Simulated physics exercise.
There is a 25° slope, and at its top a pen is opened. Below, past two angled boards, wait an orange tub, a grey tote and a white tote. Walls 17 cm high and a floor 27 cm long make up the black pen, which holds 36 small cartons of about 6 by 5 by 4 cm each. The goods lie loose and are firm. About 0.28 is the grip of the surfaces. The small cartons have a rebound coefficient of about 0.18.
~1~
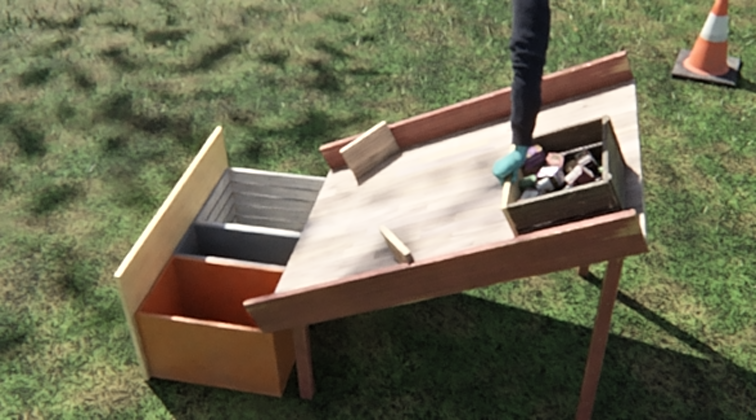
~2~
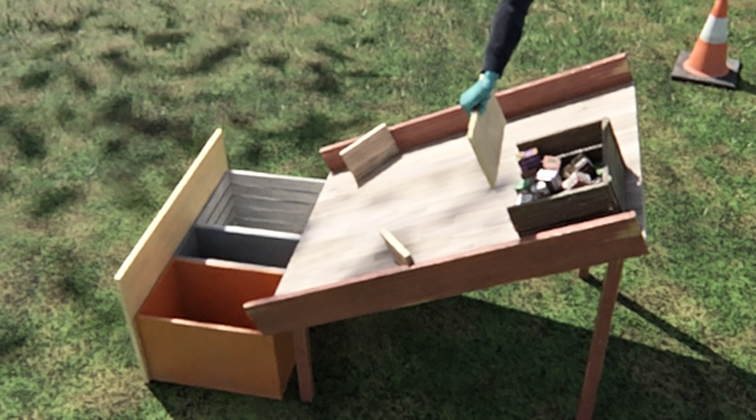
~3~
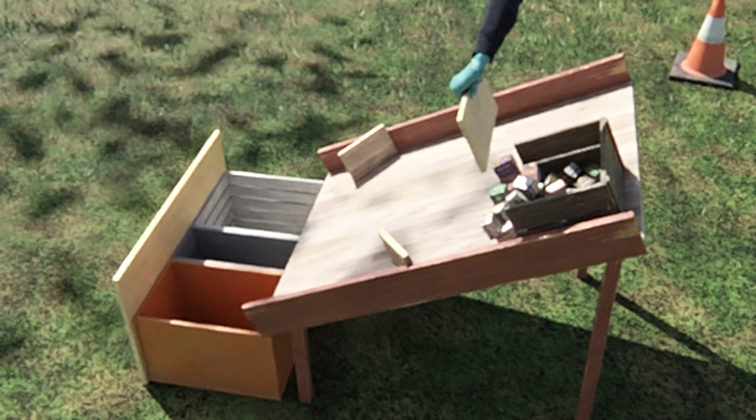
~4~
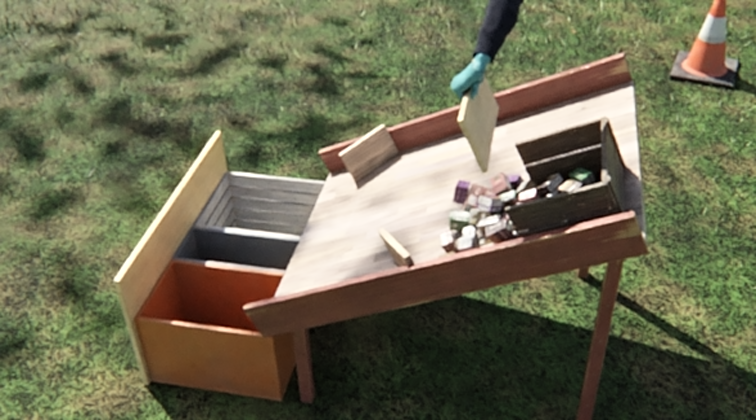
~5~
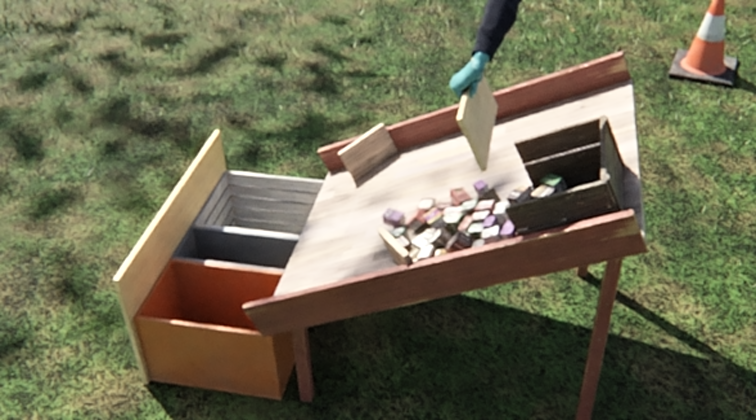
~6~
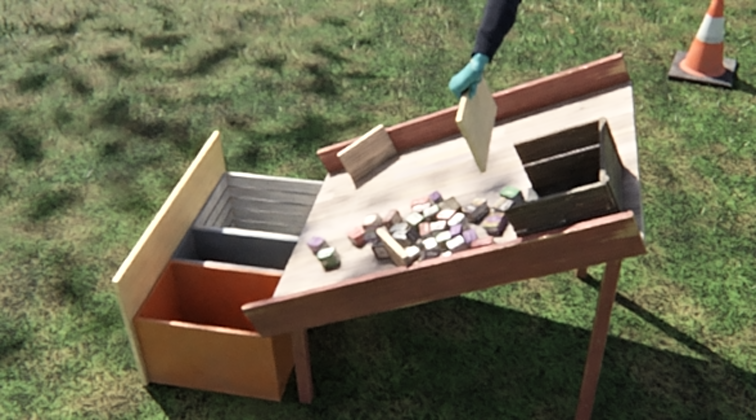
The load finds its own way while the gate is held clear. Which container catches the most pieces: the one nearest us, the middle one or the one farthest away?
The central one.
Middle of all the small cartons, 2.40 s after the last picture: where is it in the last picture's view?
(221, 309).
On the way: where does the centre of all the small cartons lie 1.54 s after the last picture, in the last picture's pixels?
The centre sits near (226, 309).
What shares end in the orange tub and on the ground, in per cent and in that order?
Roughly 30 % for the first place and 0 % for the second.
Then, 0.38 s after the last picture, 2 in the orange tub, 4 in the grey tote, 29 on the slope and 1 in the air.
Then, 0.86 s after the last picture, 5 in the orange tub, 15 in the grey tote, 2 in the white tote, 13 on the slope and 1 in the air.
Then, 1.54 s after the last picture, 6 in the orange tub, 17 in the grey tote, 2 in the white tote, 10 on the slope and 1 in the air.
Outcome (2.40 s after the last picture), 10 in the orange tub, 18 in the grey tote, 2 in the white tote and 6 on the slope.
